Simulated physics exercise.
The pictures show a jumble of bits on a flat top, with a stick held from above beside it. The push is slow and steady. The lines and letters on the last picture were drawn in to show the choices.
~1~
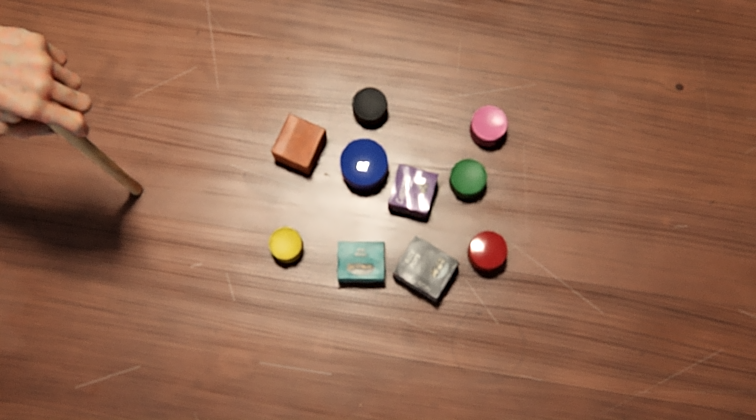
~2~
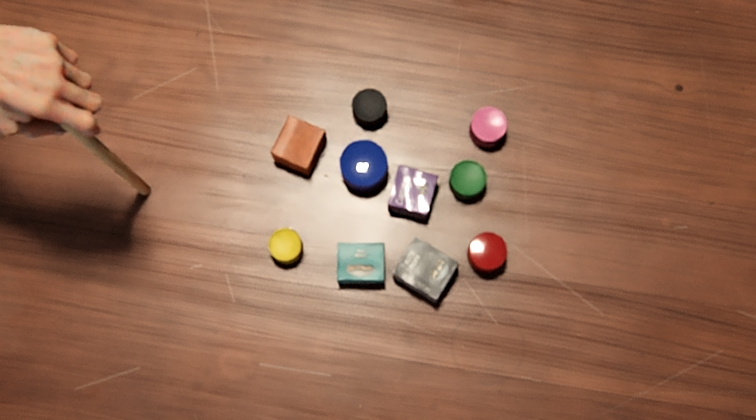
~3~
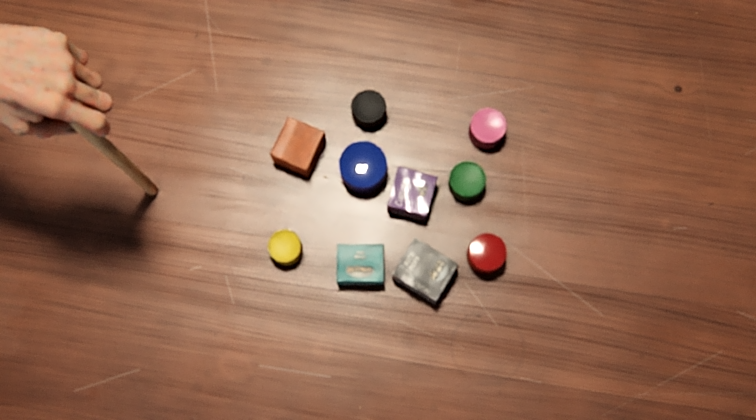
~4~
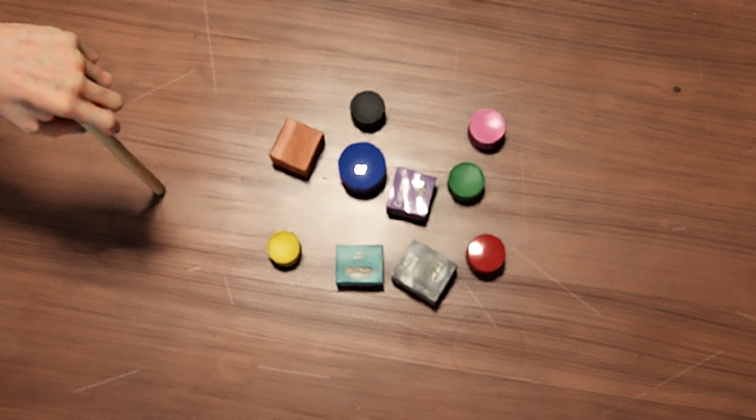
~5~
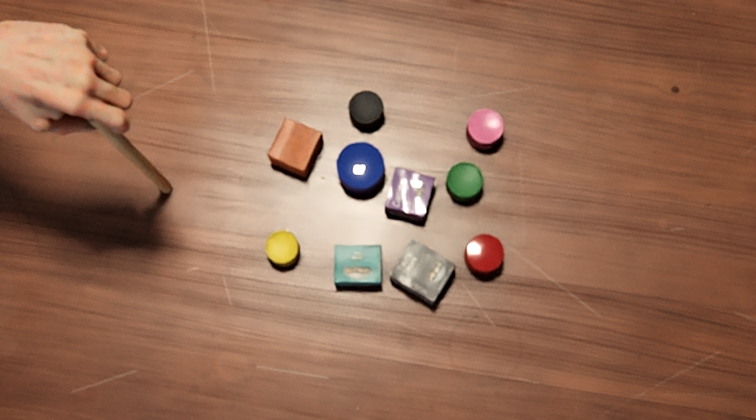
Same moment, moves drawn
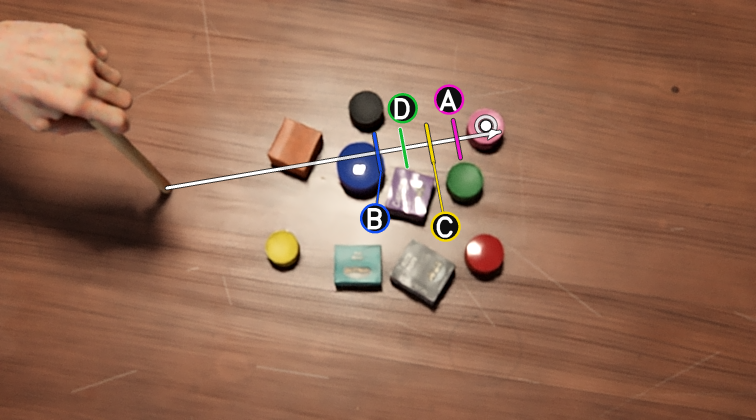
A hand holding a stick moves slowly right toward small colourful objects that stay still.
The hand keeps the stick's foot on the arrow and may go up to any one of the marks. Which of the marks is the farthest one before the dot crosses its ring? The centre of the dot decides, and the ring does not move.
A is the last safe stop.
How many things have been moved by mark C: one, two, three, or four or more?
In all, three.
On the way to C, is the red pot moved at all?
By then, no.
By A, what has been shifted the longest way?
It is the blue pot.
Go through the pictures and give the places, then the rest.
Turquoise packet (361, 262); yellow tub (287, 246); black jar (370, 107), in the first frame.
Black jar (370, 108); green tub (468, 181), in the second frame.
Red pot (486, 254); blue pot (363, 168), in the third frame.
Orange block (297, 148); purple packet (411, 195), in the fourth frame.
Pink jar (485, 130); grey packet (423, 272); turquoise packet (358, 266), in the fifth frame.
On the marked copy, A at (457, 139); B at (377, 152); C at (430, 144); D at (404, 148); the arrow from (167, 188) to (500, 132); the white dot at (486, 126).
With A. Early on, foot of the stick (271, 171).
Further on, foot of the stick (375, 153); blue pot (394, 171); orange block (313, 130).
At the end, foot of the stick (456, 140); blue pot (411, 173); purple packet (434, 213); the dot is still in its ring.
As for the rest, B keeps the dot in but is short; C keeps the dot in but is short; D keeps the dot in but is short.
